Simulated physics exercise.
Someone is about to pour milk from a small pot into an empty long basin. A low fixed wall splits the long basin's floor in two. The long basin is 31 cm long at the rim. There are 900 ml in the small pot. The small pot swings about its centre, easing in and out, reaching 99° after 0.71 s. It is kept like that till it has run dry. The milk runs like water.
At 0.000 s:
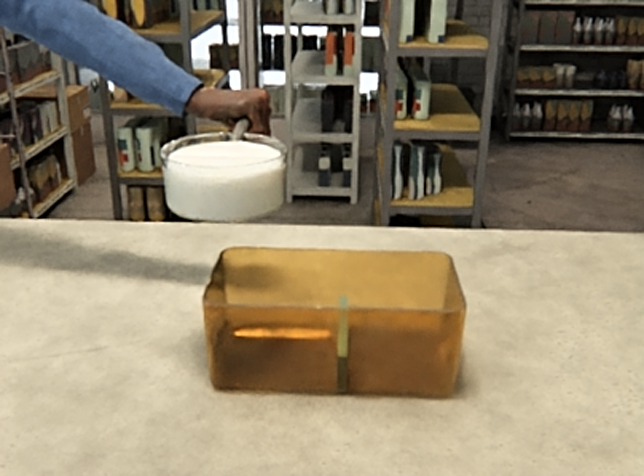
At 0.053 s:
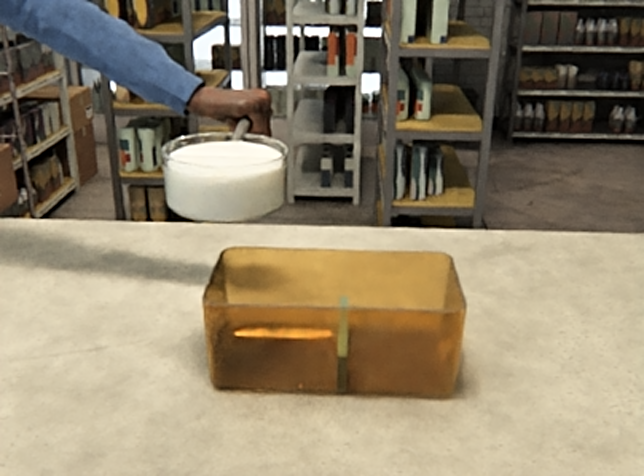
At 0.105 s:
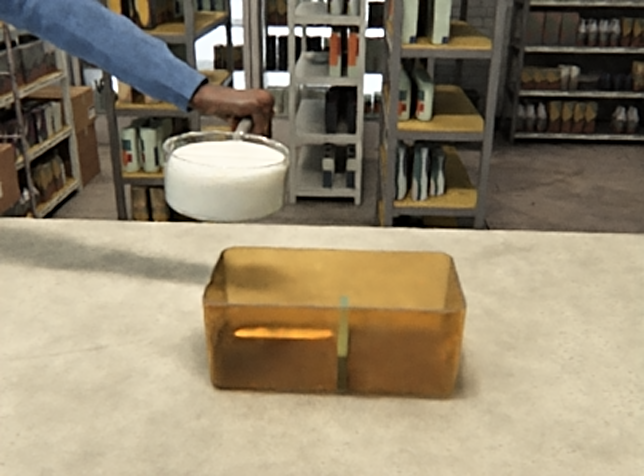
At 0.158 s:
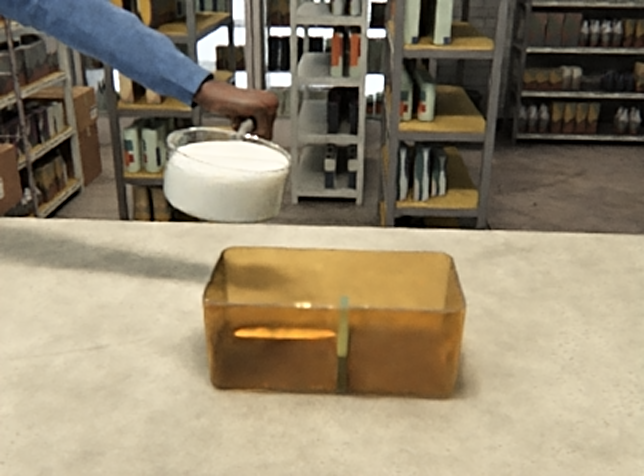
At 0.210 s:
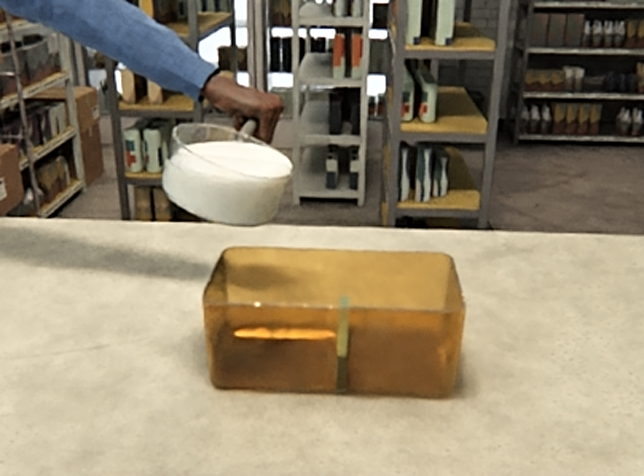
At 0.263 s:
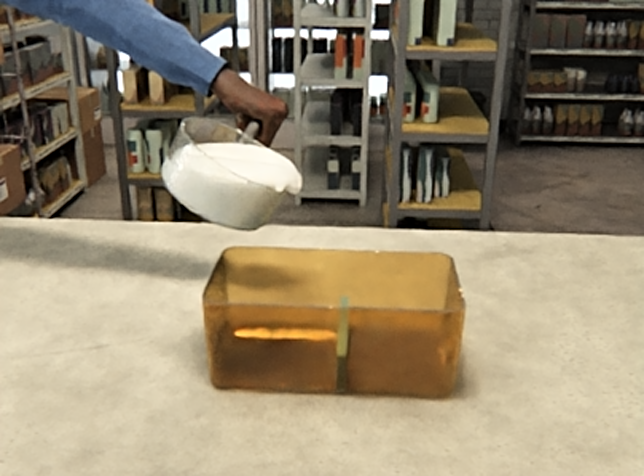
In this clip, a hand holds a clear, handled pot of white liquid above and to the left of an amber, see-through long basin on a pale surface, then gradually tilts the pot rightward while the basin stays still.
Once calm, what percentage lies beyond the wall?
The far part has some 34 per cent.
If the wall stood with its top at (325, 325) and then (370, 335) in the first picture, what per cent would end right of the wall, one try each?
First 60, then 10 per cent.
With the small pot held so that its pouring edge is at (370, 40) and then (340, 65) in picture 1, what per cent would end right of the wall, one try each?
In turn about 70 and 85 per cent.
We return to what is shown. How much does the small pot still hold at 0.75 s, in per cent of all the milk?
Some 6 per cent.
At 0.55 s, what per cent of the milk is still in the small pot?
Some 26 per cent.
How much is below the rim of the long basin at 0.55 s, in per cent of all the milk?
About 34 per cent.
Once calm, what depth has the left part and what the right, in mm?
Left about 22 mm, right about 14 mm.
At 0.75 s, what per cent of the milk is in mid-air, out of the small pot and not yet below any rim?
About 5 per cent.
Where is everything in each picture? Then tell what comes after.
The first picture shows tilt 0°; pouring edge (286, 152); surface from (167, 156) to (284, 158); the long basin's rim runs from (213, 274) to (458, 281); the wall's top is at (343, 325).
The second picture shows tilt 1°; pouring edge (287, 153); surface from (168, 155) to (285, 158).
The third picture shows tilt 5°; pouring edge (288, 157); surface from (170, 153) to (287, 160).
The fourth picture shows tilt 12°; pouring edge (290, 164); surface from (171, 153) to (289, 161).
The fifth picture shows tilt 20°; pouring edge (291, 173); surface from (172, 154) to (292, 166); 1 per cent is over the edge.
The sixth picture shows tilt 30°; pouring edge (291, 184); surface from (169, 153) to (288, 175); 6 per cent is over the edge.
By 0.55 s the tilt is 87° and 27 per cent is still to pour, 17 is left of the wall and 18 right of it.
By 0.75 s the tilt is 99° and 6 per cent is still to pour, 55 is left of the wall and 34 right of it.
By 0.97 s the tilt is 99° and 1 per cent is still to pour, 63 is left of the wall and 33 right of it.
By 1.21 s the tilt is 99° and 0 per cent is still to pour, 64 is left of the wall and 34 right of it.
At rest 65 per cent lies left of the wall, 34 right of it and 2 outside.
